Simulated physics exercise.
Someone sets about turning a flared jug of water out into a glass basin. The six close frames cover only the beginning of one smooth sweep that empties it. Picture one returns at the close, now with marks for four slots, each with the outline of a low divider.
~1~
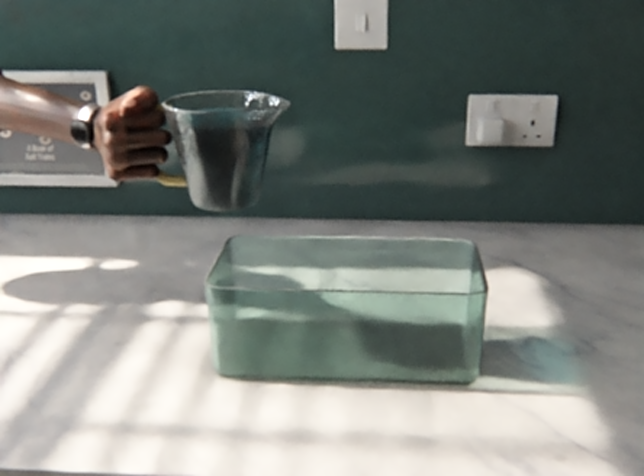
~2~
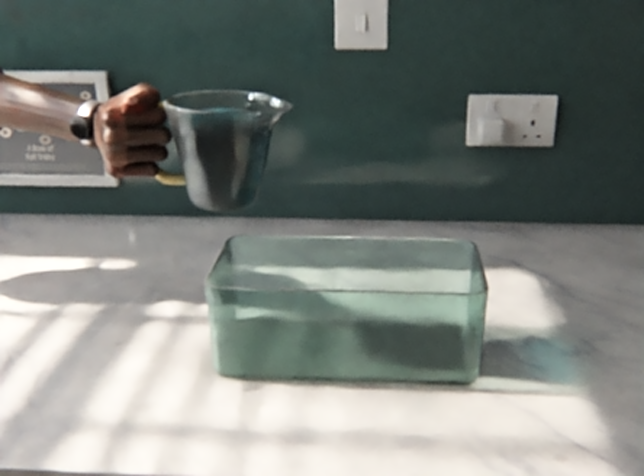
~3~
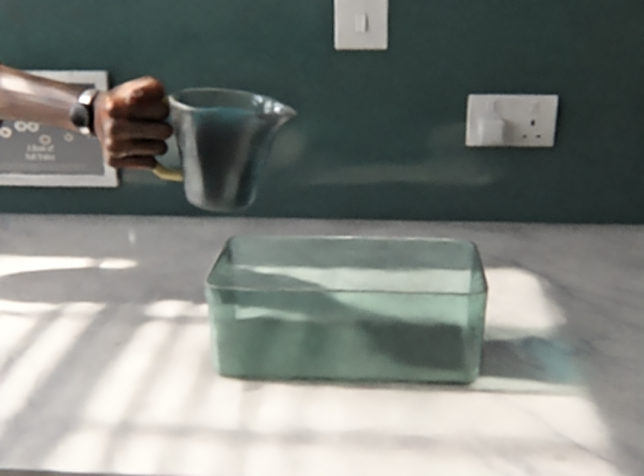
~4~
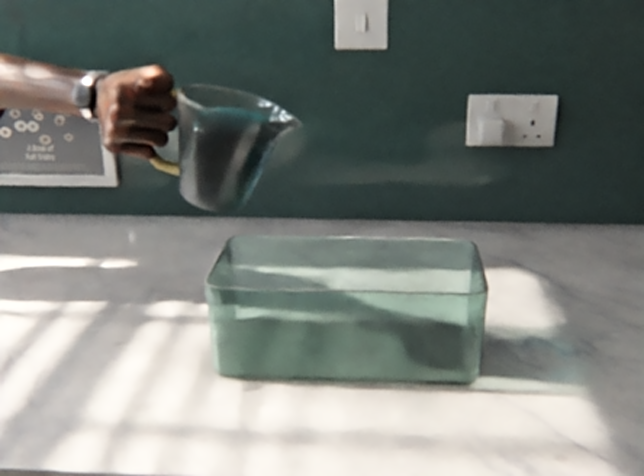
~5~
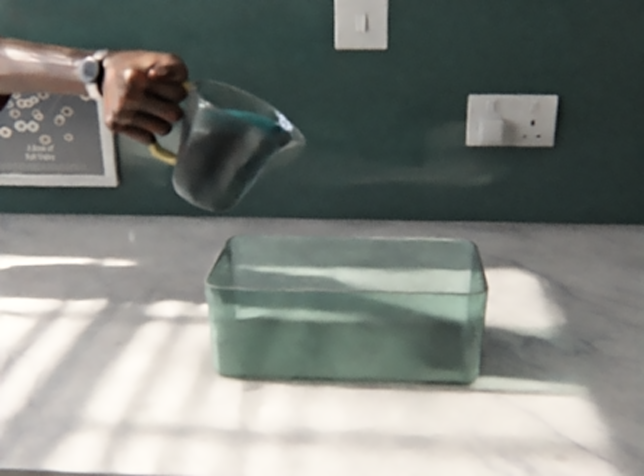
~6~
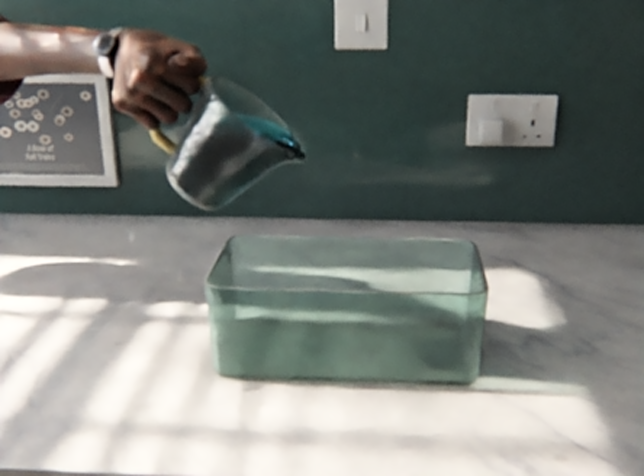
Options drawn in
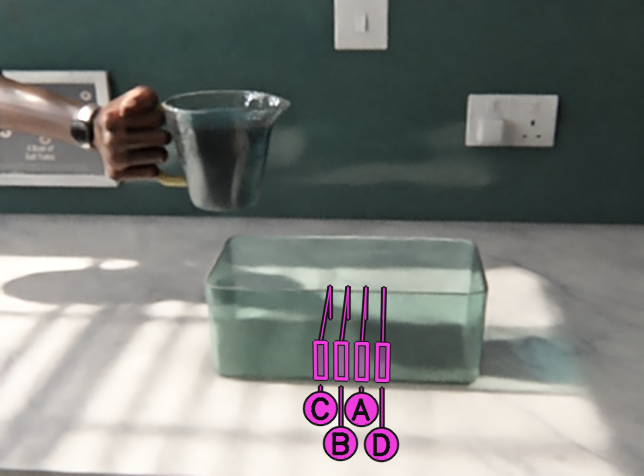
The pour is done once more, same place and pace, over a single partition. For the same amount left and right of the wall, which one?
It is C.
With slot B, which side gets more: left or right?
More ends on the left.
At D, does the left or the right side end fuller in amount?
More ends on the left.
In magenta, A at (361, 387); B at (340, 387); C at (320, 386); D at (381, 388).
With A, about 83 % ends left of the wall and 11 % right of it; 6 % is lost outside.
With B, about 71 % ends left of the wall and 25 % right of it; 4 % is lost outside.
With C, about 50 % ends left of the wall and 47 % right of it; 4 % is lost outside.
With D, about 86 % ends left of the wall and 7 % right of it; 6 % is lost outside.
